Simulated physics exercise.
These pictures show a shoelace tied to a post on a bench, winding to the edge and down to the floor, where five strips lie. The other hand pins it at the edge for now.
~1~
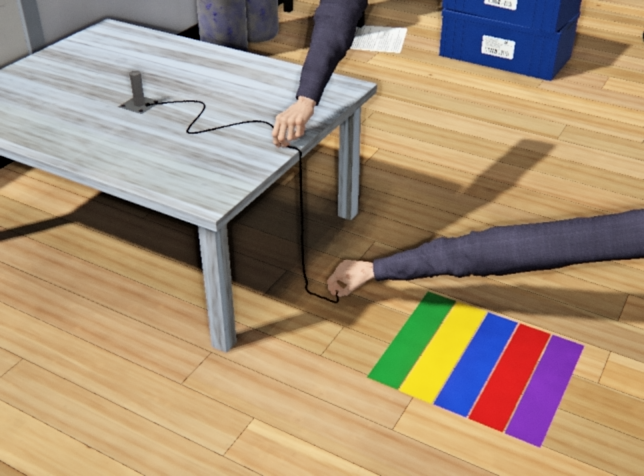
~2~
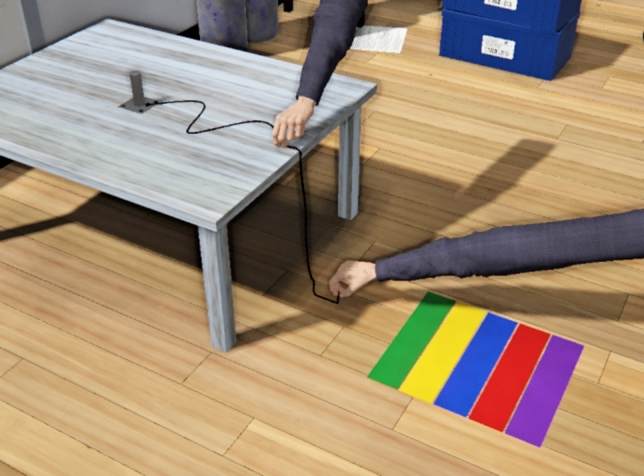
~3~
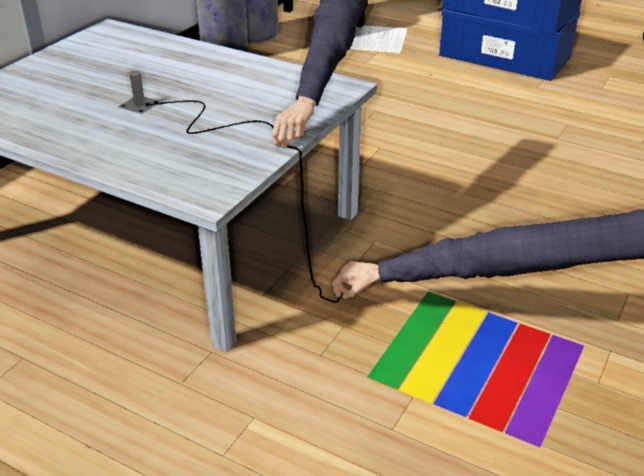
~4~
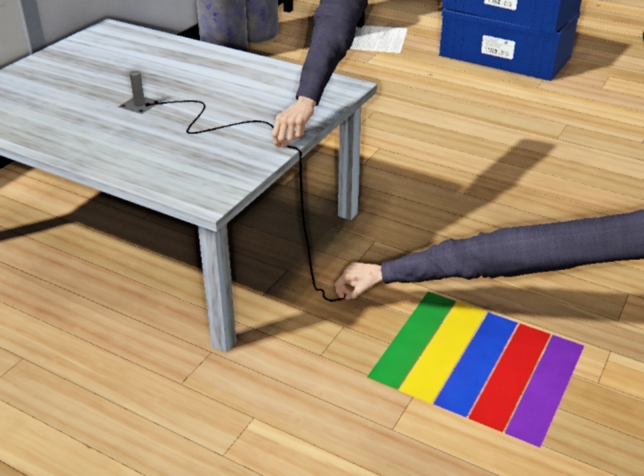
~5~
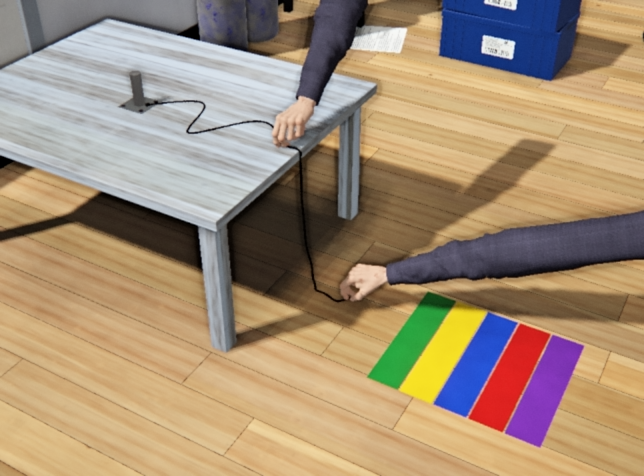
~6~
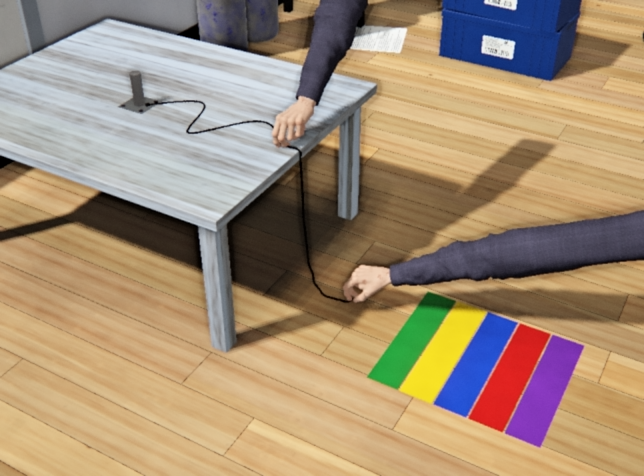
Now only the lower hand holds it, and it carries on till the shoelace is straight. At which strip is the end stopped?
The purple one.
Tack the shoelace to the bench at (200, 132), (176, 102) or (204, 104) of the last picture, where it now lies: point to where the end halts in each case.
The places are (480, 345), (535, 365) and (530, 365).
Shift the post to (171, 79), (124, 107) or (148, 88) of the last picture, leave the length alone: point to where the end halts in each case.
About (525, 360), (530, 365) and (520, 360).
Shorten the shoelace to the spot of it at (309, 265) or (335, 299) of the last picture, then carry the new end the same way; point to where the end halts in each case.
The places are (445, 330) and (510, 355).
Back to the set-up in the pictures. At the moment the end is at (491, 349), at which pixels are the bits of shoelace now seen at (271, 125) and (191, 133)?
About (306, 182), and the other about (248, 137).
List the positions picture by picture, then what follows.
The first picture shows end (337, 293); green (394, 366); yellow (426, 379); blue (460, 392); red (495, 406); purple (531, 420).
The second picture shows end (339, 294); shoelace through (180, 102) (190, 126) (252, 122) (292, 148) (306, 212) (310, 272).
The third picture shows end (342, 295).
The fourth picture shows end (345, 296); shoelace through (180, 102) (190, 126) (252, 122) (292, 148) (303, 212) (312, 273).
The fifth picture shows end (349, 298).
The sixth picture shows end (353, 299); shoelace through (180, 102) (190, 126) (252, 122) (292, 148) (303, 212) (312, 273).
Soon after, end near (491, 349); over blue.
After that, end near (525, 362); over red.
At the stop, end near (546, 370); over purple. It halts on the purple strip.
